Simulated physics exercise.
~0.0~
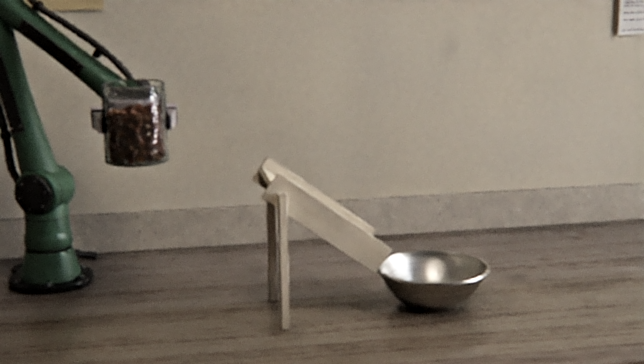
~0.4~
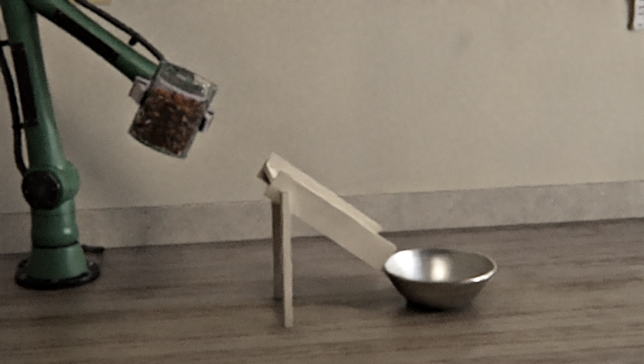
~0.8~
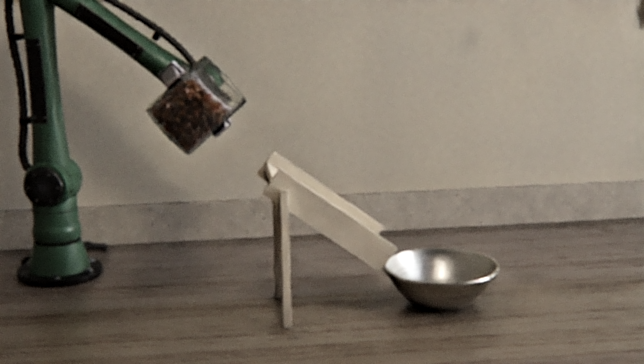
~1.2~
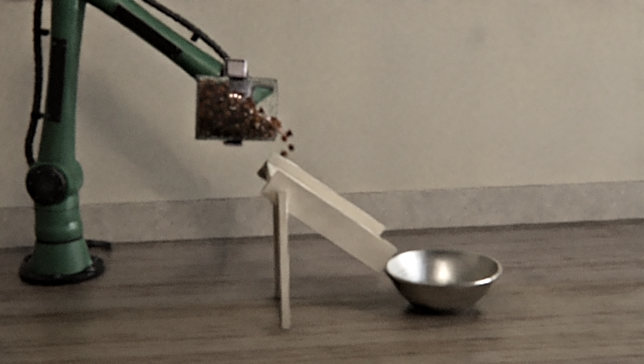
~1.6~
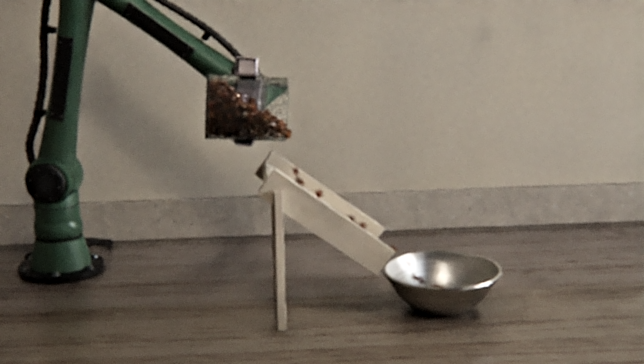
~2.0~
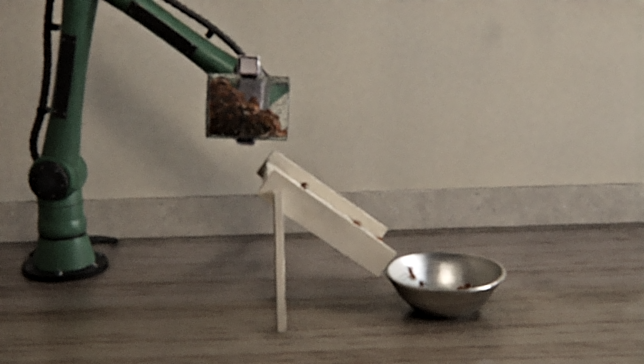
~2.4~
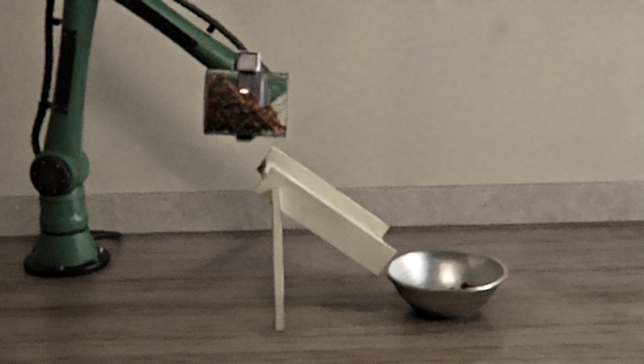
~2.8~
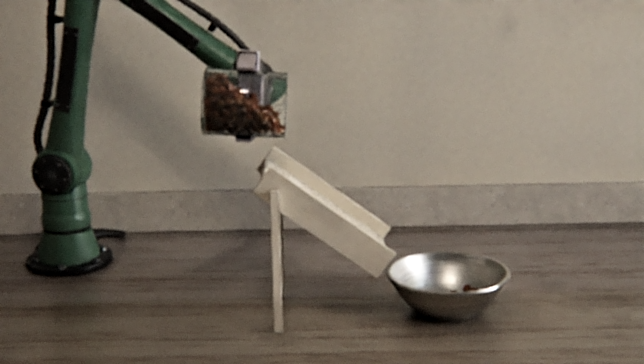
The clip opens with a green robot arm holding a clear cup of reddish-brown pellets upright, left of a pale chute that slopes down to a metal bowl. The arm carries the cup to the right and tips it toward the chute. Once the cup is on its side above the chute's upper end, a few pellets spill from its mouth. They travel down the slope and drop into the bowl as the arm comes to a stop. The trickle ends, leaving the chute clear, a small number of pellets in the bowl and most still in the sideways cup.
